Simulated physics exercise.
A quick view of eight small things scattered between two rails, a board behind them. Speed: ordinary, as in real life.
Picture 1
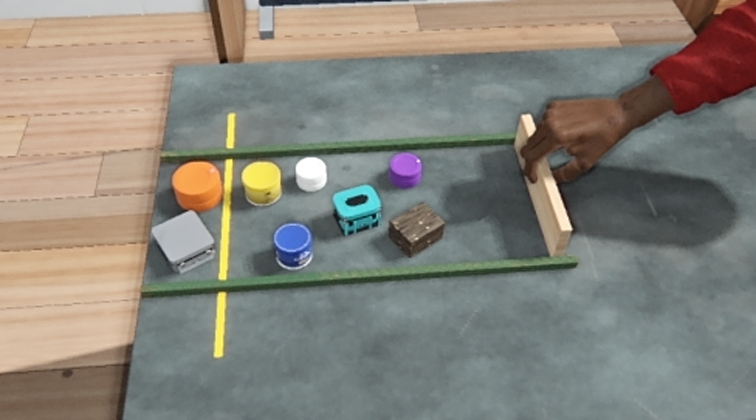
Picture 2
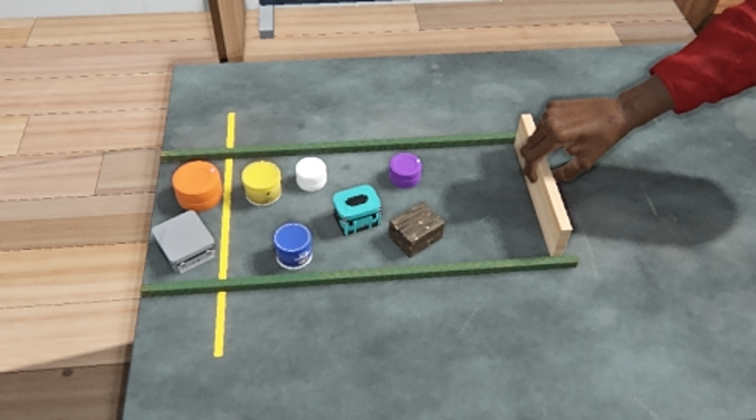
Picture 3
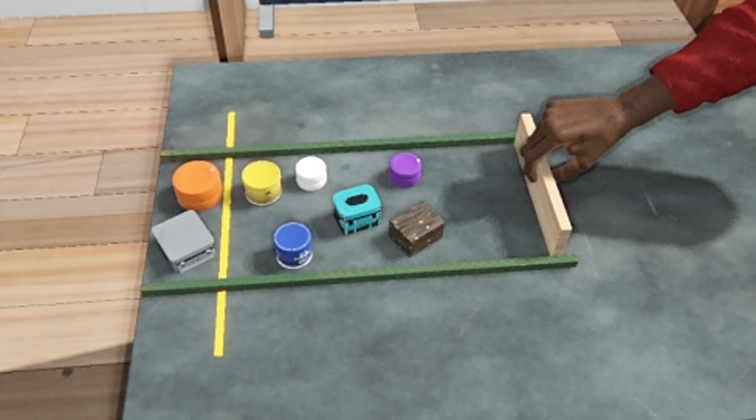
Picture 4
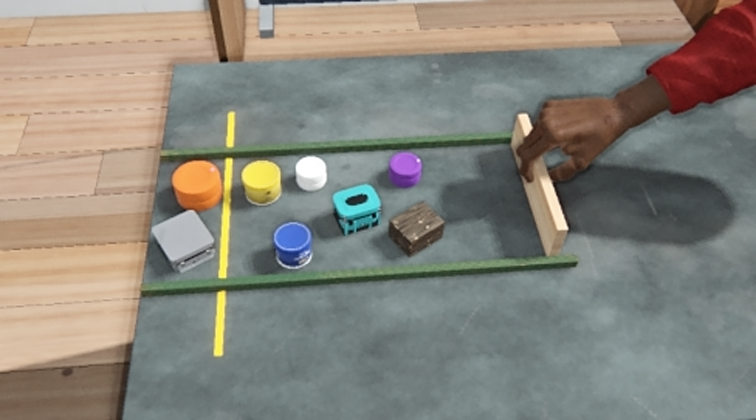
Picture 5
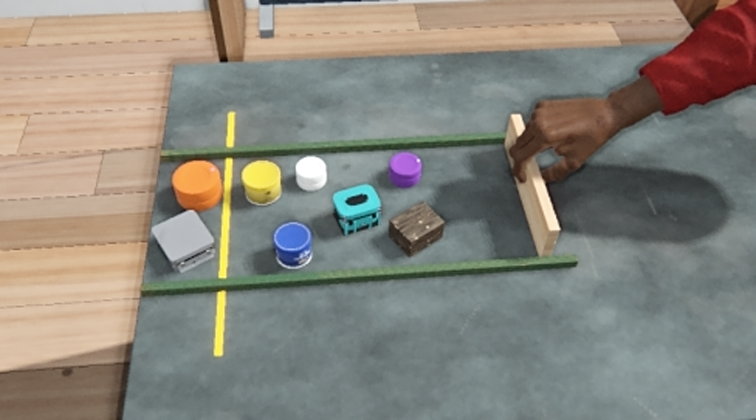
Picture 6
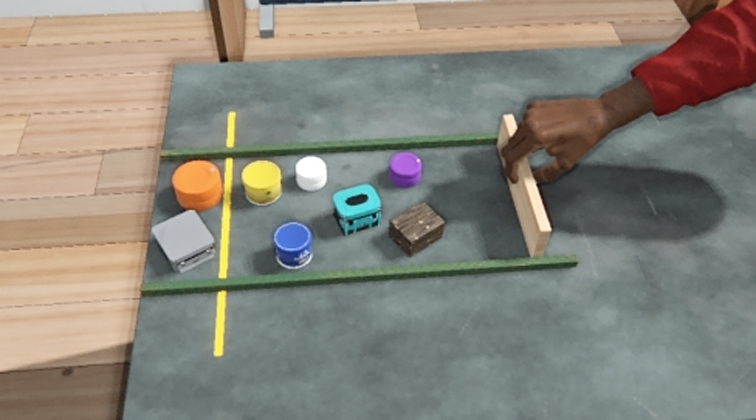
On a grey tabletop over a pale wooden floor, seen from above at an angle, two green rails run across, crossed near the left by a yellow tape line. Between them sit an orange lid, grey case, yellow pot, white lid, blue tin, turquoise case, purple round item and dark brown block. A red-sleeved hand holds a wooden board still, then slides it slightly left; all else stays put.
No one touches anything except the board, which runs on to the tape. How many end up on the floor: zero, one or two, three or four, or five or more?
One or two.
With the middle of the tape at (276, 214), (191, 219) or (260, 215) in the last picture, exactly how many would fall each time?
Tallies in the order given: 0, 3, 0.
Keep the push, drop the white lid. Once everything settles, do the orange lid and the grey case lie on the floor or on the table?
Looking at the two, the orange lid ends up below and the grey case stays up top.
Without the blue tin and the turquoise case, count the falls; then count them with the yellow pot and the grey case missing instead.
The answer is 0 and then 0.
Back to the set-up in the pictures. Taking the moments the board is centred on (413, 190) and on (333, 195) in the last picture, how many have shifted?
Moved so far: 2, then 6.
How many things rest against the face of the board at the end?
All in all, 4.
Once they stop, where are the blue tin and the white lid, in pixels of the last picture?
Final centres, first then second: (203, 261), (208, 164).
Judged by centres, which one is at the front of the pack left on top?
Nearest at the end: The grey case.
A little later, none off yet; grey case at rest near (185, 242); orange lid at rest near (198, 186); yellow pot at rest near (262, 183).
Next, none off yet; grey case at rest near (185, 242); orange lid at rest near (198, 186); yellow pot shifted a little near (247, 188).
When it is over, the number that fall off is one or two; down, orange lid.
